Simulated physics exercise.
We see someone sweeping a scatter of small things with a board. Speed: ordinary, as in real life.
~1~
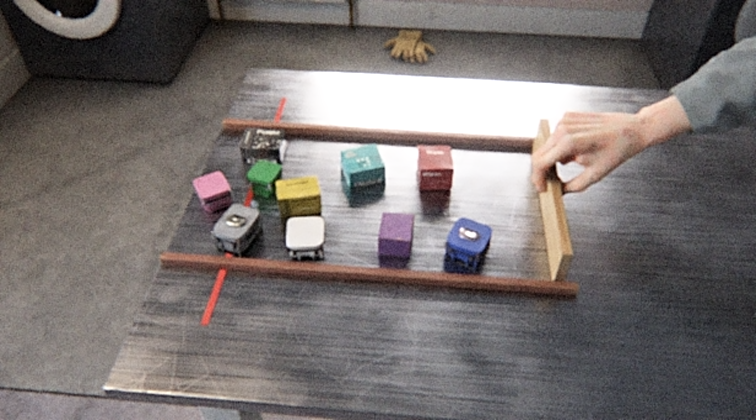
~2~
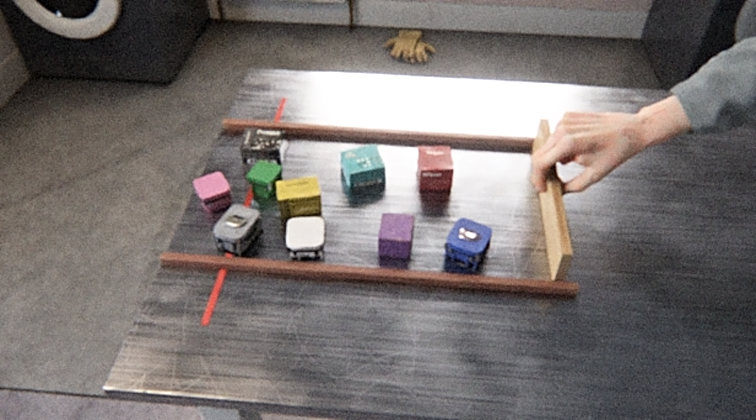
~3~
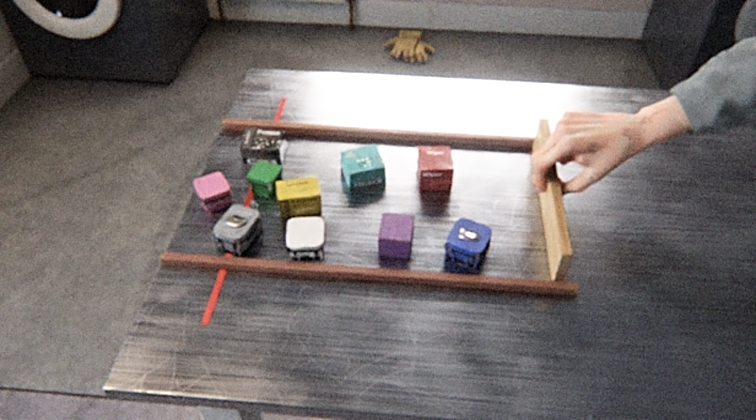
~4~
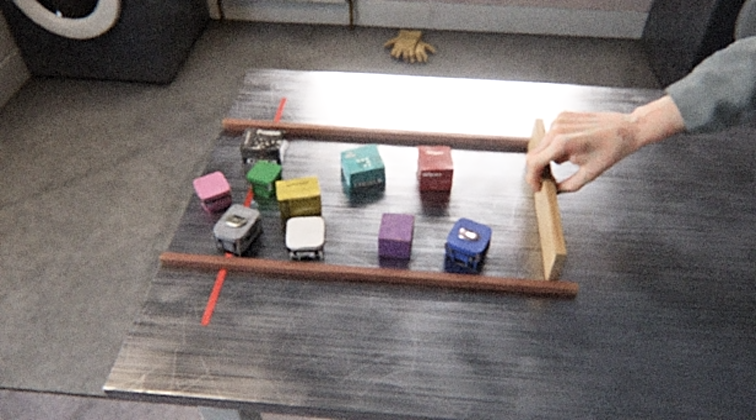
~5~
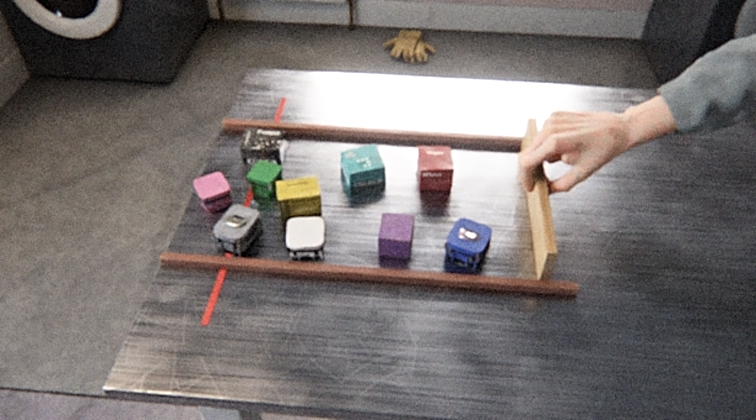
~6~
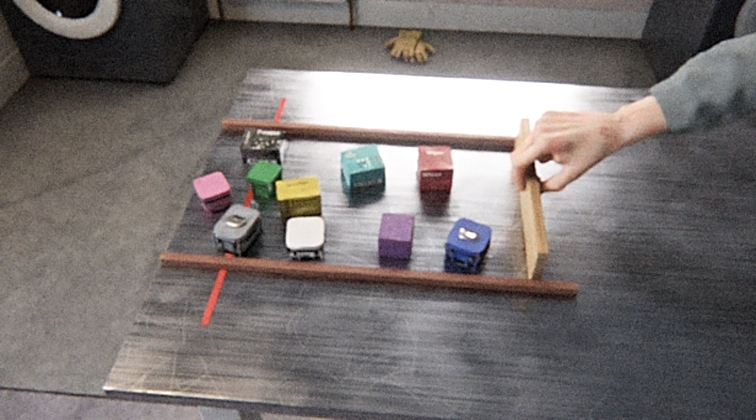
On a dark, streaky tabletop in a room with grey carpet, seen from above at an angle by a still camera, two brown rails run crosswise with a red tape line at the left. Between and around them sit small pink, black, green, grey, yellow, white, turquoise, purple, red and blue boxes and blocks. A hand from the right slides an upright wooden board slightly left, touching none of them.
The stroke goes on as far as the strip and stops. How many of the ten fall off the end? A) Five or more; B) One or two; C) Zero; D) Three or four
Option D: Three or four.
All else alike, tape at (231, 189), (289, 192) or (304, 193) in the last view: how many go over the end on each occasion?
The counts come to 7, then 1, then 0.
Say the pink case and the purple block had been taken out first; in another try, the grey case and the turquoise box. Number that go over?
2 in the first try, 2 in the second.
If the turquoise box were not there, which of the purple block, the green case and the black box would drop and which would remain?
Purple block: Still there. Green case: Still there. Black box: Still there.
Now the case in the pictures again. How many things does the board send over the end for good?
My count gives 4.
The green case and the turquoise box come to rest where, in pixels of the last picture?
The green case ends up near (210, 175), and the turquoise box near (212, 150).
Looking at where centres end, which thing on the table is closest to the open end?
That would be the turquoise box.
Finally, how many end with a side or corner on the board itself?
At rest, 3 are in contact.
Soon after, none off yet; pink case at rest near (213, 193); black box at rest near (264, 146); grey case at rest near (238, 231).
In the end, the number that fall off is three or four; gone, white case, grey case, black box and pink case.
